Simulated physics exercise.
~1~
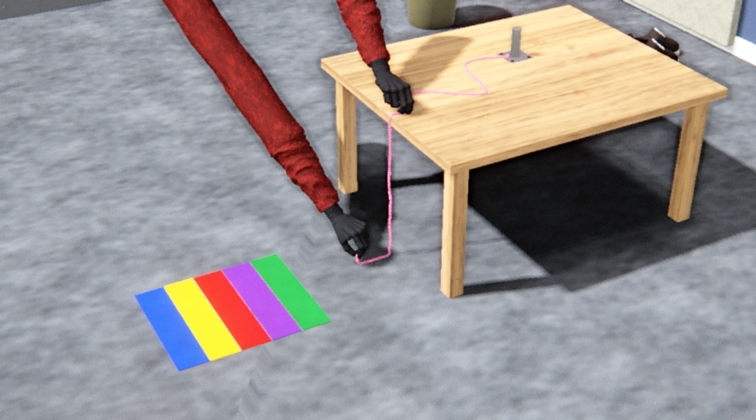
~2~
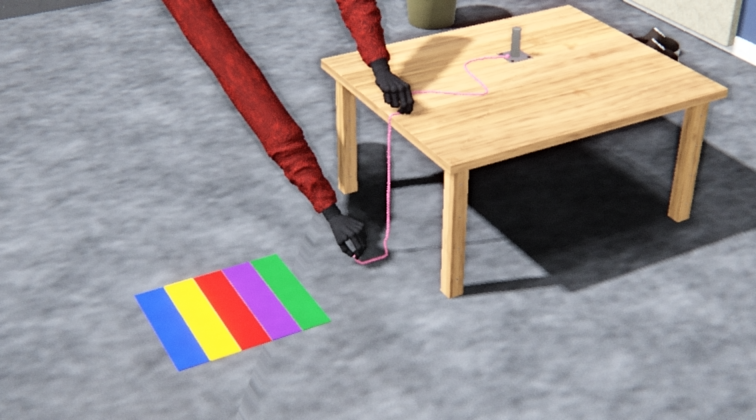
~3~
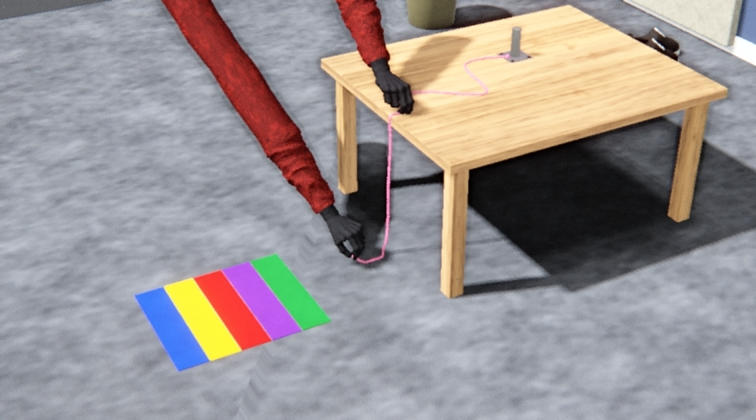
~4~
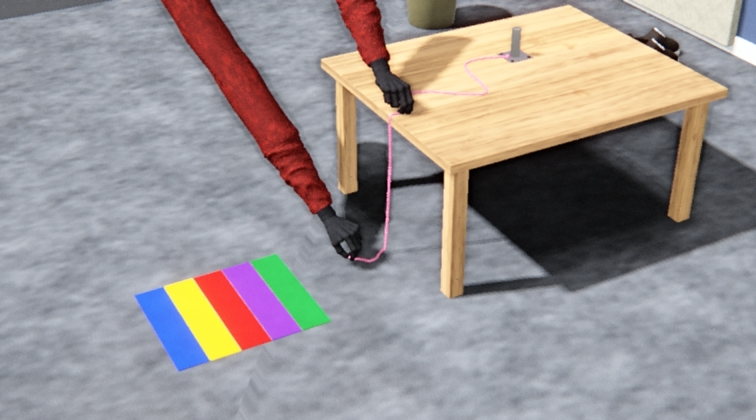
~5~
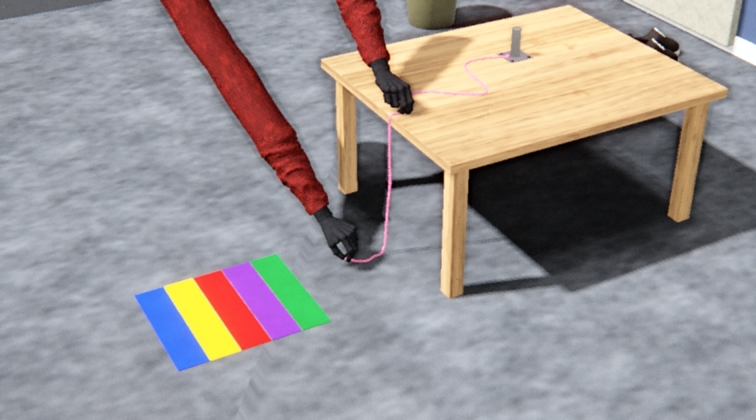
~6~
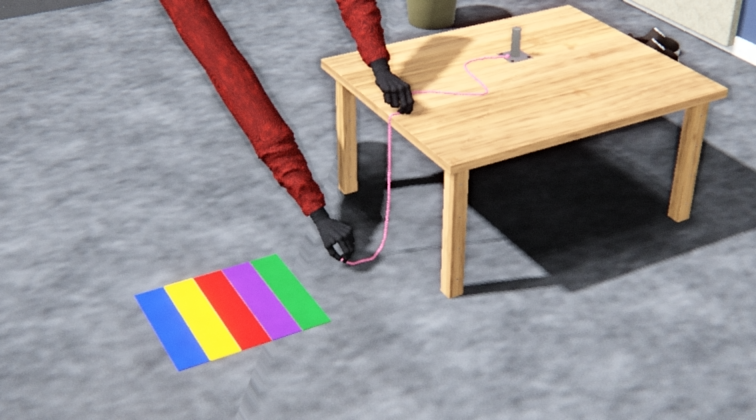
On a grey floor beside a wooden coffee table, a black-gloved hand drew the low end of a slack pink shoelace slightly left, while another hand pinched it at the table's edge.
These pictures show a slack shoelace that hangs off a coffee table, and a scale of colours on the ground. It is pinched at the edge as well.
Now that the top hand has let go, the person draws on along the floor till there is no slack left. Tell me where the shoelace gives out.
It gives out over the blue strip.
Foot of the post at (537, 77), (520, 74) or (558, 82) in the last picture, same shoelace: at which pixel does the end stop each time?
Try by try: (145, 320), (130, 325) and (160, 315).
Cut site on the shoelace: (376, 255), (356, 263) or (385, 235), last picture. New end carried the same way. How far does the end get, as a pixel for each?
The three cuts give roughly (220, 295), (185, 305) and (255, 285) respectively.
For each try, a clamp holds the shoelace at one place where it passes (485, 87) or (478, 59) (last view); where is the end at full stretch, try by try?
It would be somewhere around (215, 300) the first time and (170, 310) the second.
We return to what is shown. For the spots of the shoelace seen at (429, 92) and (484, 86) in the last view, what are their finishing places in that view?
In that view they reach (378, 113) and (435, 87).
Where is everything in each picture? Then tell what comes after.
The first picture shows end (357, 255); green (307, 312); purple (278, 322); red (248, 332); yellow (217, 342); blue (186, 352).
The second picture shows end (355, 256); shoelace through (479, 59) (482, 84) (437, 92) (403, 112) (389, 174) (387, 235).
The third picture shows end (352, 256).
The fourth picture shows end (349, 257); shoelace through (479, 59) (482, 84) (437, 92) (403, 112) (390, 174) (386, 235).
The fifth picture shows end (346, 258).
The sixth picture shows end (342, 260); shoelace through (479, 59) (482, 84) (437, 92) (403, 112) (389, 174) (385, 236).
Early on, end near (221, 296); over red.
Midway, end near (184, 307); over yellow.
At the end of the slack, end near (163, 314); over blue. It gets as far as the blue strip.
